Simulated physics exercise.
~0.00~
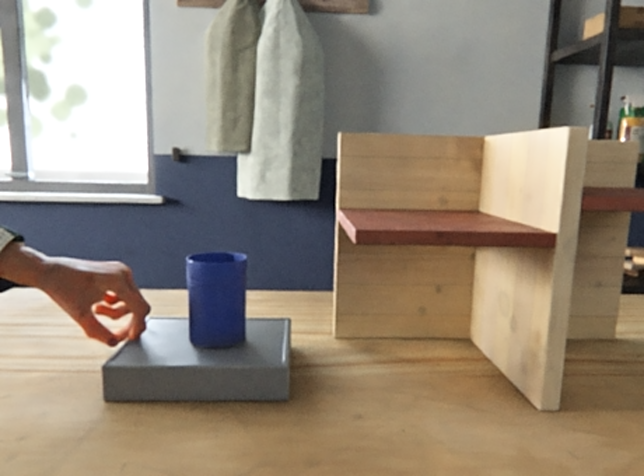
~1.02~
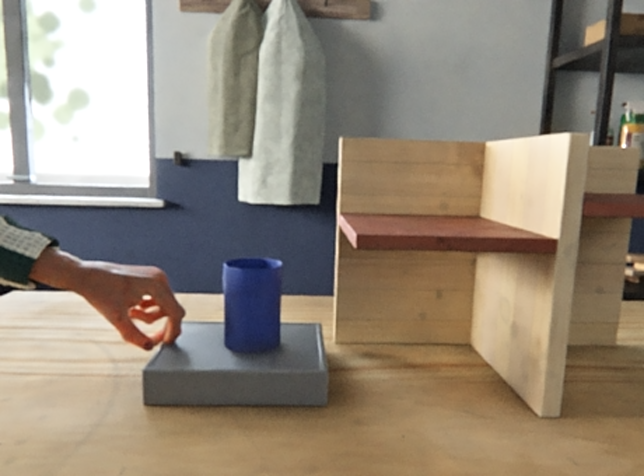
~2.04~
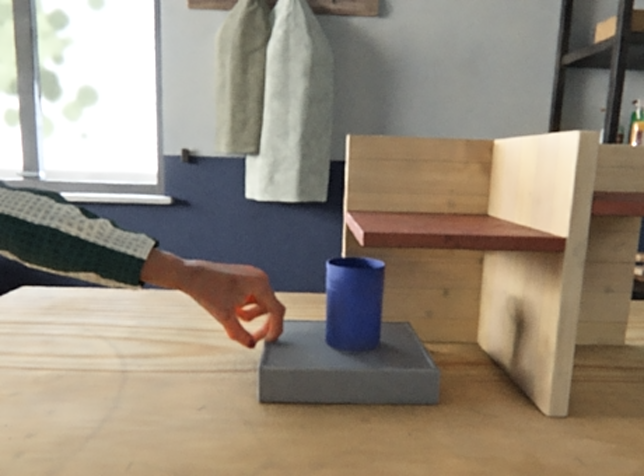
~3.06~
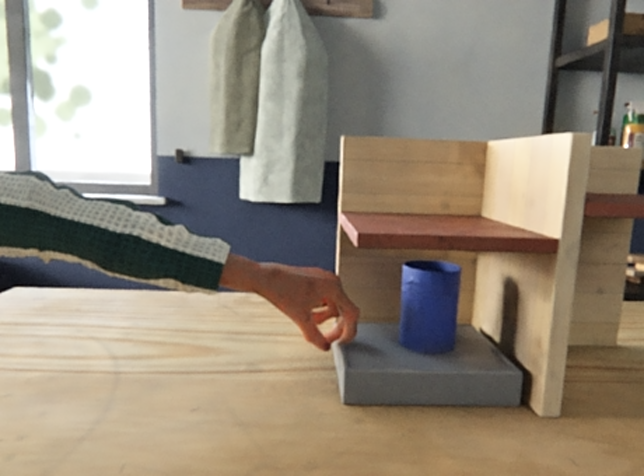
A grey tray carrying an upright blue beaker was pushed to the right across a wooden table by a hand at its left edge, until the beaker fitted under the low reddish shelf, still standing untouched on the tray.
